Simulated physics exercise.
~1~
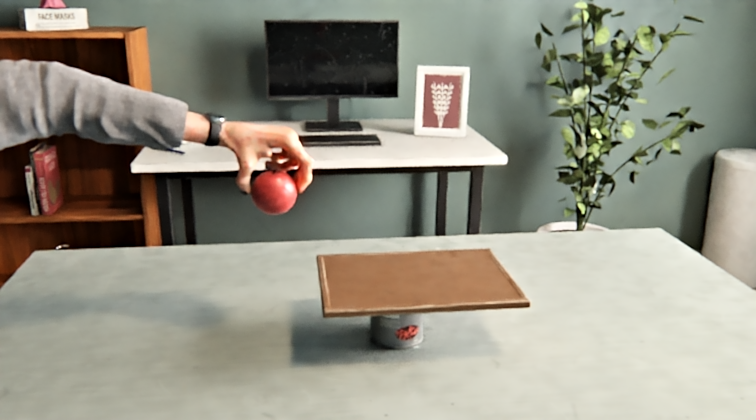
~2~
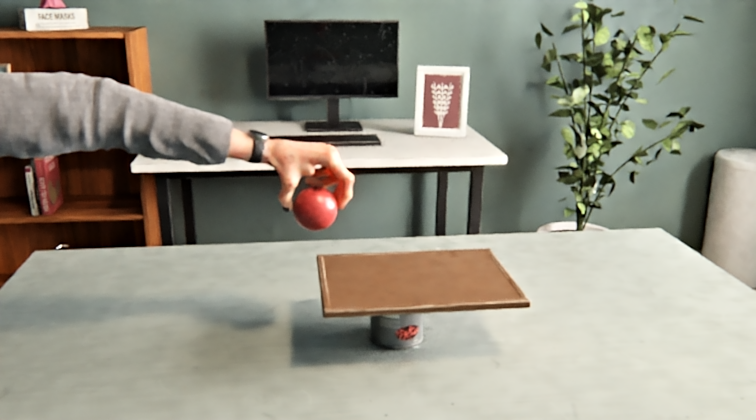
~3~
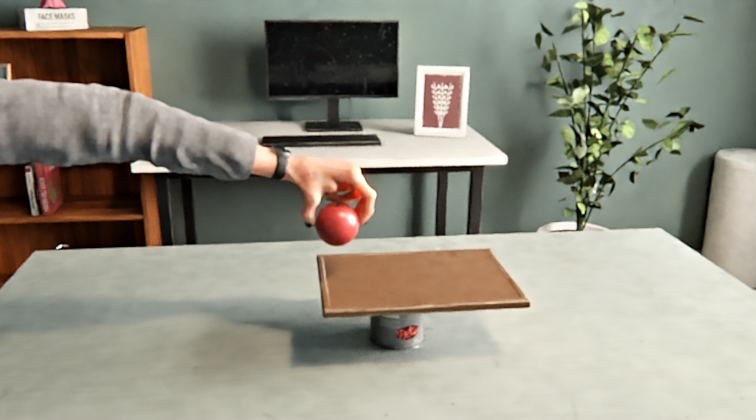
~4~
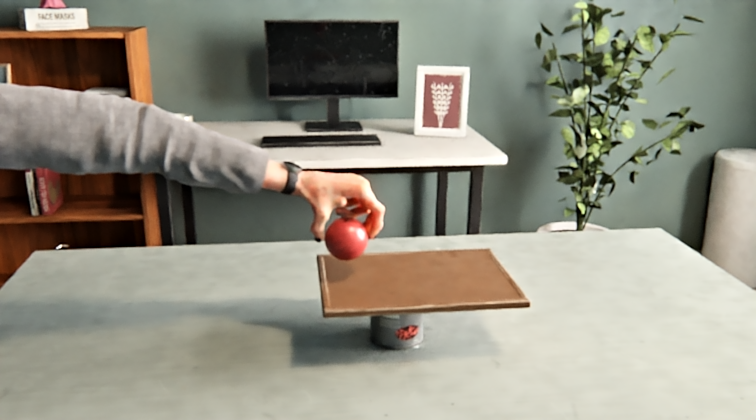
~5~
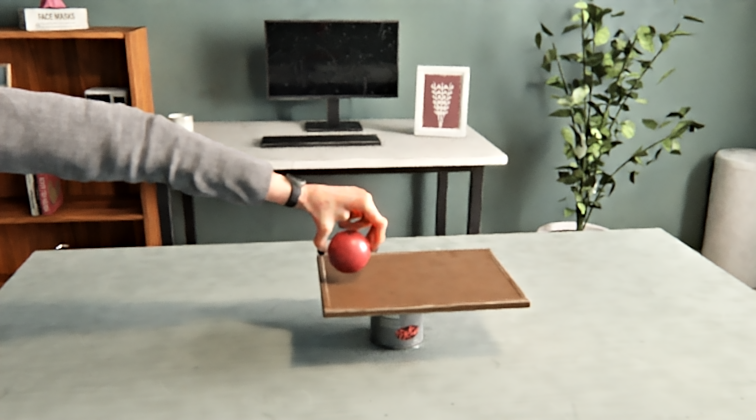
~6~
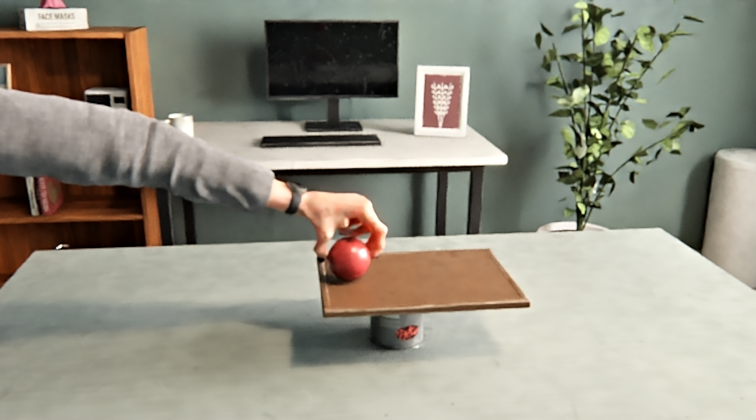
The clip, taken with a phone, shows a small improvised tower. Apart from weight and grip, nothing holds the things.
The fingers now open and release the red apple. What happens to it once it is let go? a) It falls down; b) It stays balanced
b.
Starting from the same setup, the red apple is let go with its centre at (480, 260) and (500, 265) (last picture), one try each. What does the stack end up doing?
First case: It collapses; second case: It collapses.
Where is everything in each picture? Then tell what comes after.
The first picture shows coming down; red apple (274, 193).
The second picture shows coming down; red apple (315, 209).
The third picture shows coming down; red apple (337, 224).
The fourth picture shows coming down; red apple (346, 239).
The fifth picture shows coming down; red apple (349, 252).
The sixth picture shows set down, still held; red apple (349, 259).
Then, 0.80 s past the last view, nothing moves.
Then, 1.70 s past the last view, red apple resting near (349, 260).
Finally, all 3 still in place. Final places as the last picture's camera would see them, red apple near (349, 260). The stack holds.
